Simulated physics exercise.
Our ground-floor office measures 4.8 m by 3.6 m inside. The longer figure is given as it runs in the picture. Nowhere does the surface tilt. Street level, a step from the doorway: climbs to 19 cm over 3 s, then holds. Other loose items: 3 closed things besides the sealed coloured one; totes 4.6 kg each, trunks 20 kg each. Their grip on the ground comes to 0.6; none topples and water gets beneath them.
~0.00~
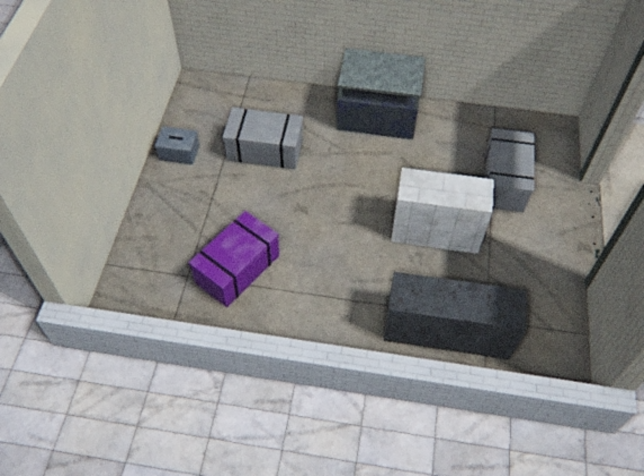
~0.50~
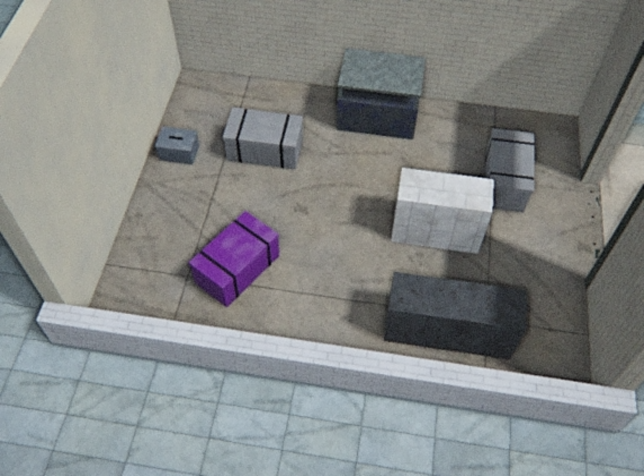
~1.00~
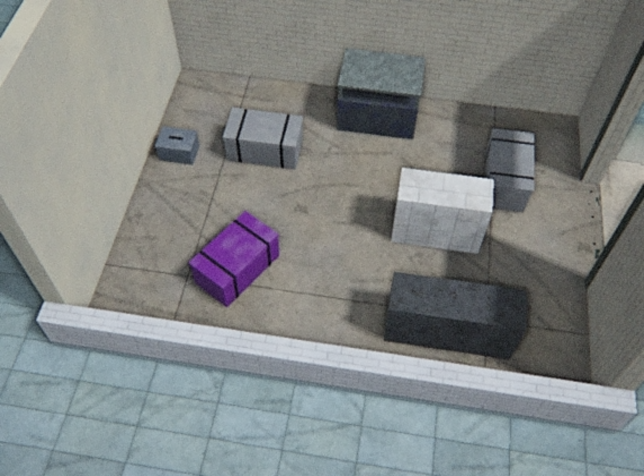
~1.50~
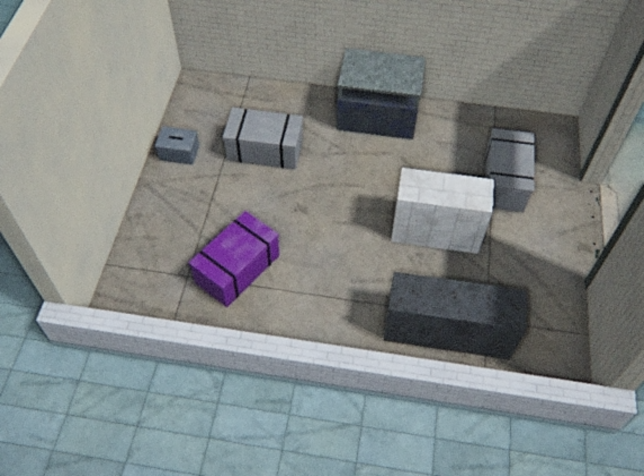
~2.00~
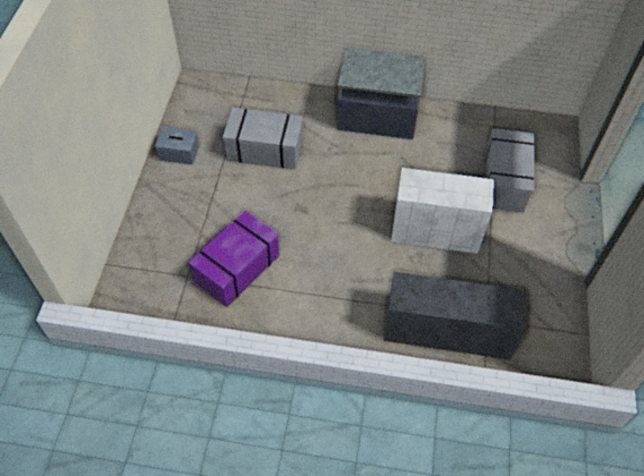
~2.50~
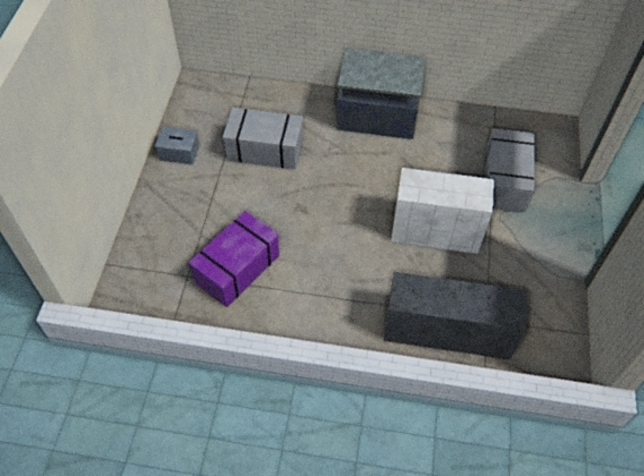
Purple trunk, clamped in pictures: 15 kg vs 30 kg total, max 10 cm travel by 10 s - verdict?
I reckon the answer is the heavier of the two.
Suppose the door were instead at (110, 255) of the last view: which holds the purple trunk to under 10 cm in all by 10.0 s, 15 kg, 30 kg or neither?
Outcome - neither pick works.
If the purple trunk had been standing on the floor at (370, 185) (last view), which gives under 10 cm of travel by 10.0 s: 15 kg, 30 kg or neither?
Well, no option works.
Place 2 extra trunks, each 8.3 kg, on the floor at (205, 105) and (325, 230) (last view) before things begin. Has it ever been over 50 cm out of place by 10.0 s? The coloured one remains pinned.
Well, below half a metre and then beyond half a metre.
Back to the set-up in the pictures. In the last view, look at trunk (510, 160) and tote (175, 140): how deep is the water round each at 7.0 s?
First roughly 9 cm, second roughly 3 cm.
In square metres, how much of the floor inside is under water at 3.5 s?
I'd put it close to 3.0 m2.
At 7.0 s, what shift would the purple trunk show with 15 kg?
Close to 0 centimetres.
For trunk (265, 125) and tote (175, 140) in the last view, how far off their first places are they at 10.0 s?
In turn: 10 cm, 40 cm.
After 3.5 s the purple trunk would be 0 cm from its start with 15 kg and 0 cm from its start with 30 kg; 0 cm of water round it then.
After 4.5 s the purple trunk would be 0 cm from its start with 15 kg and 0 cm from its start with 30 kg; 0 cm of water round it then.
After 7.0 s the purple trunk would be 0 cm from its start with 15 kg and 0 cm from its start with 30 kg; 3 cm of water round it then.
After 10.0 s the purple trunk would be 54 cm from its start with 15 kg and 0 cm from its start with 30 kg; 6 cm of water round it then.
